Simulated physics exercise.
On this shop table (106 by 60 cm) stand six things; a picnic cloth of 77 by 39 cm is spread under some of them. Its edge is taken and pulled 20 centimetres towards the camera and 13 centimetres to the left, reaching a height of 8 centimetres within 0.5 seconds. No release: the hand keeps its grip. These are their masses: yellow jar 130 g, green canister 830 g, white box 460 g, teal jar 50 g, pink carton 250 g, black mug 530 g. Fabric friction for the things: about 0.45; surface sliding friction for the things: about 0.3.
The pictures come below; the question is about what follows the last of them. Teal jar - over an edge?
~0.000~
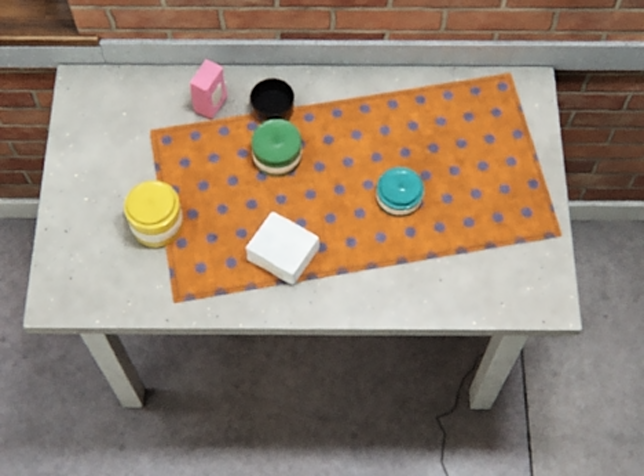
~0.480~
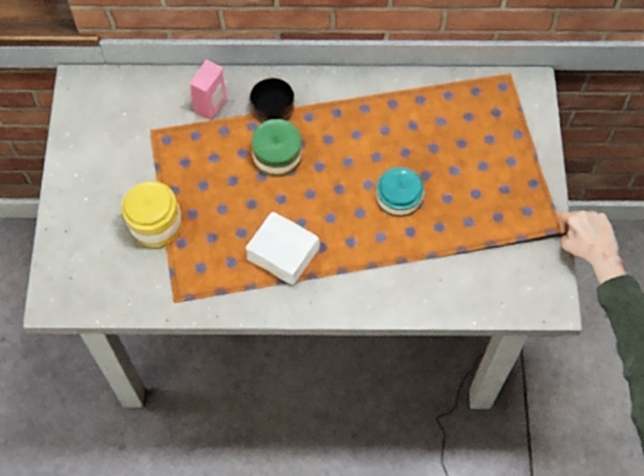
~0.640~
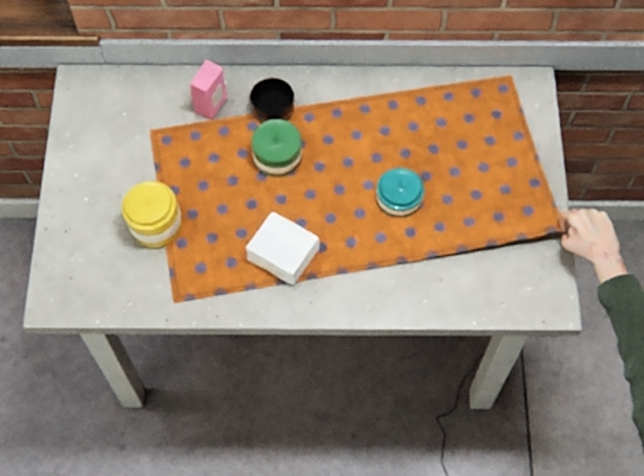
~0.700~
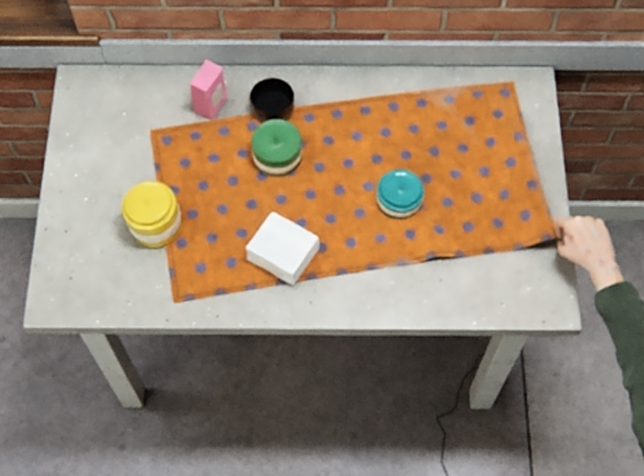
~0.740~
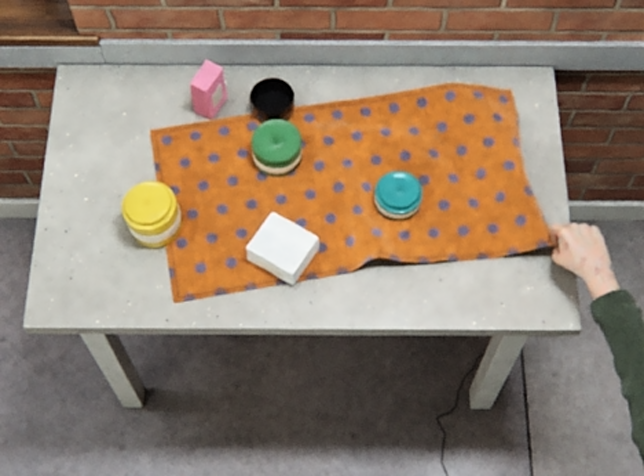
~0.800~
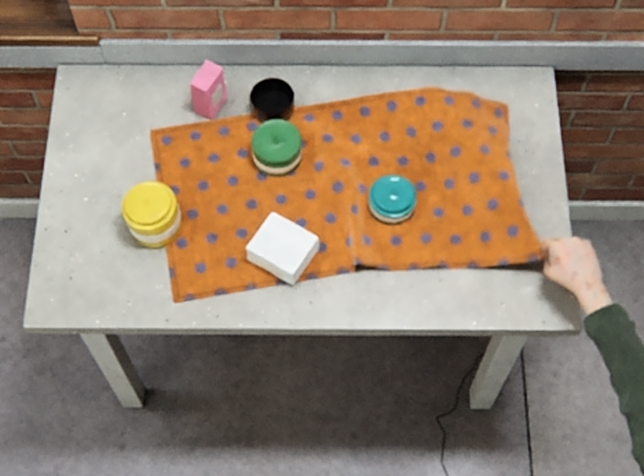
No.
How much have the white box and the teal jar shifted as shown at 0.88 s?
White box 0 cm, teal jar 4 cm.
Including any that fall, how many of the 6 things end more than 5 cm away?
The total comes out at 1.
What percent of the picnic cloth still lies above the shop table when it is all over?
Around 100 percent.
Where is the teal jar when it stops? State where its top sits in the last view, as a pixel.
Around (374, 218).
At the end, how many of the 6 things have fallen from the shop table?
All told, 0.
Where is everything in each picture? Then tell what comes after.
In the first frame, shows, teal jar (401, 185); picnic cloth corners (174, 303) (150, 130) (511, 73) (562, 236).
In the second frame, shows, picnic cloth corners (174, 303) (150, 130); grip (564, 232).
In the third frame, shows, picnic cloth corners (174, 303) (150, 130); grip (564, 231).
In the fourth frame, shows, picnic cloth corners (174, 303) (150, 130); grip (560, 237).
In the fifth frame, shows, teal jar (399, 189); picnic cloth corners (174, 303) (150, 130); grip (555, 245).
In the sixth frame, shows, teal jar (393, 193); picnic cloth corners (174, 303) (150, 130) (507, 104); grip (547, 258).
At 0.88 s, 100 % of the picnic cloth is still over the top; teal jar 4 cm off its start.
At 0.96 s, 100 % of the picnic cloth is still over the top; teal jar 7 cm off its start.
At 1.04 s, 100 % of the picnic cloth is still over the top; teal jar 9 cm off its start at (374, 214).
At 1.12 s, 100 % of the picnic cloth is still over the top; teal jar 9 cm off its start, black mug 1 cm off its start.
At 2.72 s, 100 % of the picnic cloth is still over the top; teal jar 9 cm off its start at (374, 218), green canister 2 cm off its start at (283, 148), black mug 1 cm off its start at (279, 98).
